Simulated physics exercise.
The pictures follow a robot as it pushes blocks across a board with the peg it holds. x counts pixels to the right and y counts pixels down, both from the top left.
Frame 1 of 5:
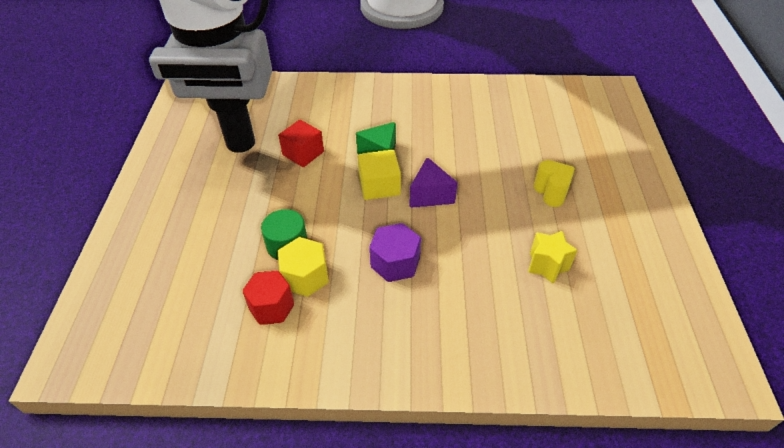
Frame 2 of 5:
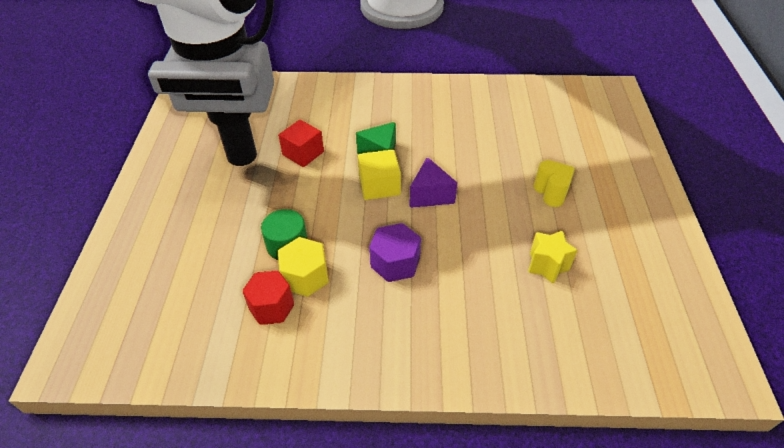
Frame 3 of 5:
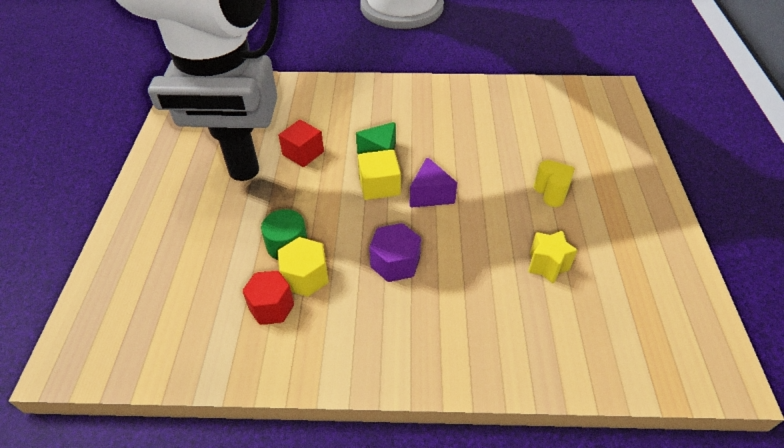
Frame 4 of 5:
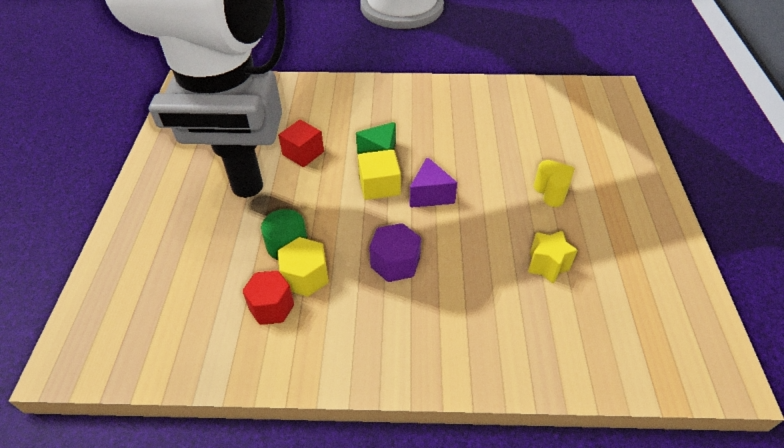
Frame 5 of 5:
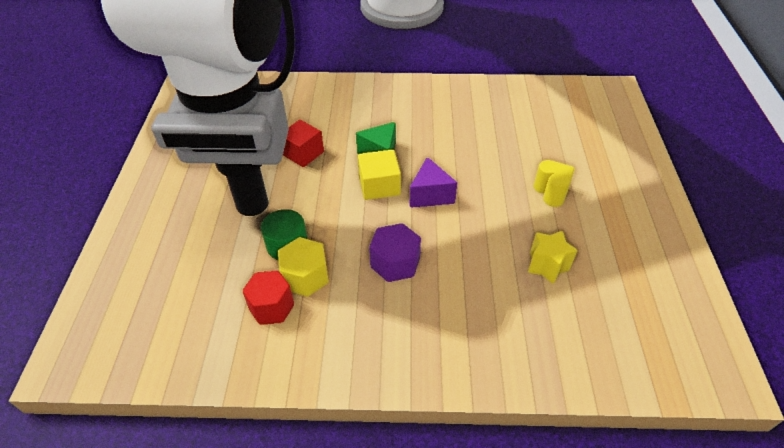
A robot arm with a black peg moving slowly down a wooden board of coloured blocks, nearing a green circle, blocks staying still.
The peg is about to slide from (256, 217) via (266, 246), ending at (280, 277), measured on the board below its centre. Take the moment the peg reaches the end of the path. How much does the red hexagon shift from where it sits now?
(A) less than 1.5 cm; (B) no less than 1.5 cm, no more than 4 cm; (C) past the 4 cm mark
Option A.
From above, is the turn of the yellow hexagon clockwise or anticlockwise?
Clockwise rotation.
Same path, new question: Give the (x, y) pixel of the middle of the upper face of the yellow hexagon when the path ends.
If I read the scene right, the answer is (327, 272).
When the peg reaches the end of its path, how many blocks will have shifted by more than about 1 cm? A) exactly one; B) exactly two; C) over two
I choose B.
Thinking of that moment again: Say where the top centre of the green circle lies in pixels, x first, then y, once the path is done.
The top centre is at (310, 238).
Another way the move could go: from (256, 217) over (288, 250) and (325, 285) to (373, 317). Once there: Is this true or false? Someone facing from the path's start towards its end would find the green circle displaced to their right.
False - the claim does not hold.
What follows on the original path. Halfway along, peg at (262, 234); green circle at (297, 234); yellow hexagon at (316, 267), turned 30° clockwise.
At the end, peg at (276, 265); red hexagon still; green circle at (310, 238); yellow hexagon at (327, 272), turned 55° clockwise.
